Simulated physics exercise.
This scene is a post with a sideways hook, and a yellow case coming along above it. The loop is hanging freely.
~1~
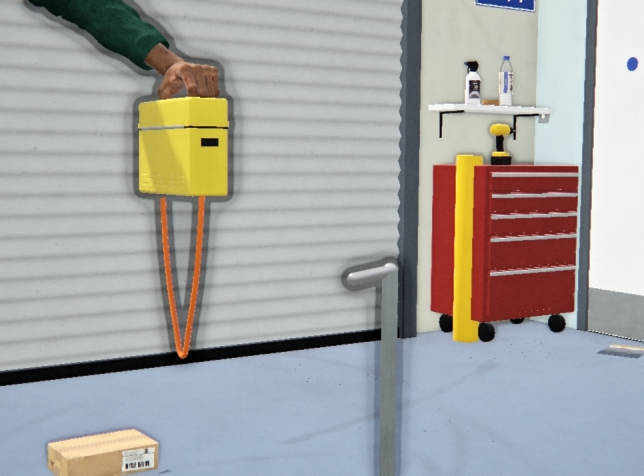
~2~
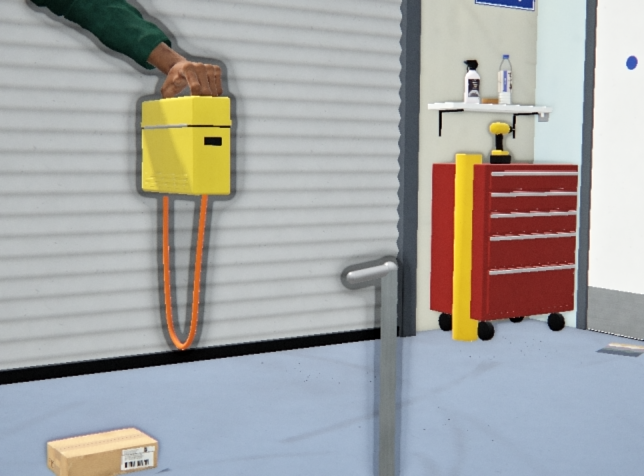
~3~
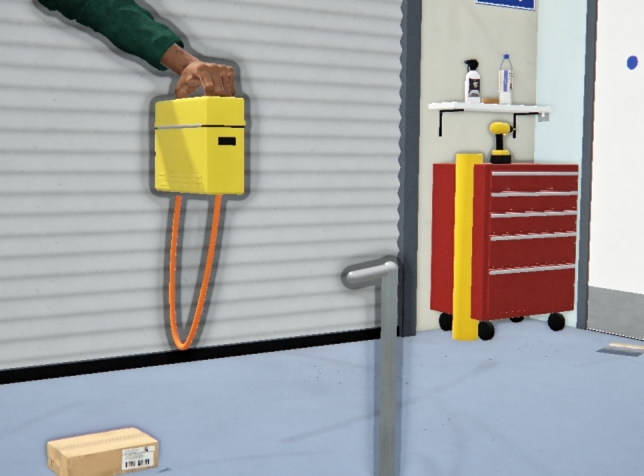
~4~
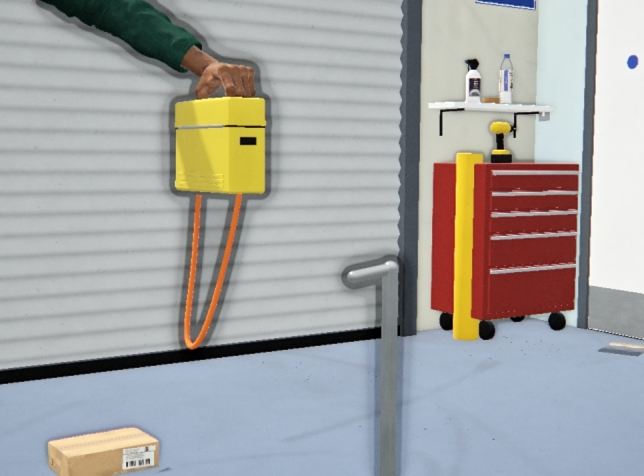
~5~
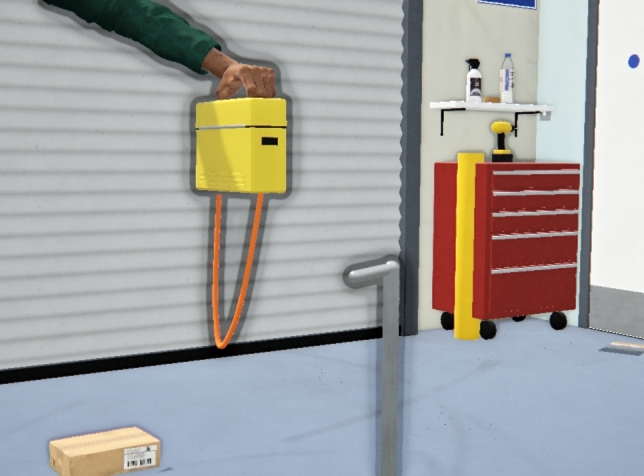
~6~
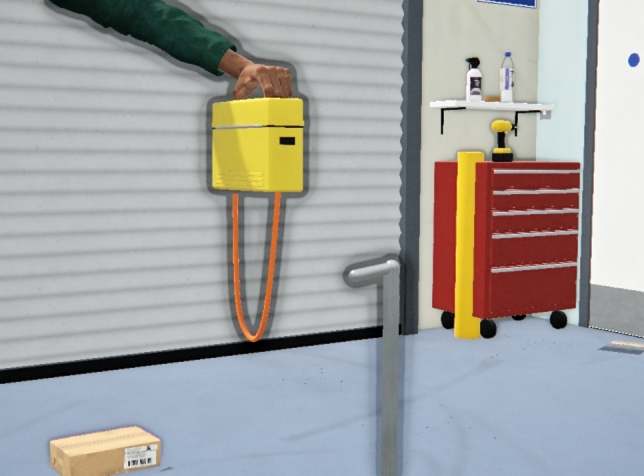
Yellow case with an orange loop hanging beneath it moving right in a hand's grip, past a shuttered door towards a hooked post.
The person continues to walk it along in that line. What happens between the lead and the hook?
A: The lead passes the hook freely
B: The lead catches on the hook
(B) The lead catches on the hook.
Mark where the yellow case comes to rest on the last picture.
When everything has stopped, it's close to pixel (471, 148).
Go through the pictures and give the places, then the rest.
In the first picture, yellow case (181, 148); hook tip (353, 279).
In the second picture, yellow case (185, 147); bottom of the loop (181, 347).
In the third picture, yellow case (198, 146).
In the fourth picture, yellow case (218, 146); bottom of the loop (191, 347).
In the fifth picture, yellow case (239, 146).
In the sixth picture, yellow case (256, 146); bottom of the loop (252, 339); hook tip (355, 276); hook points towards it, loop hangs below the hook.
Then, 0.78 s after the last picture, case nearing the post near (356, 147).
Then, 1.48 s after the last picture, case past the post near (435, 148).
At rest, case past the post near (471, 148); loop tight round the post, hand stopped. The yellow case is jerked back by its loop.
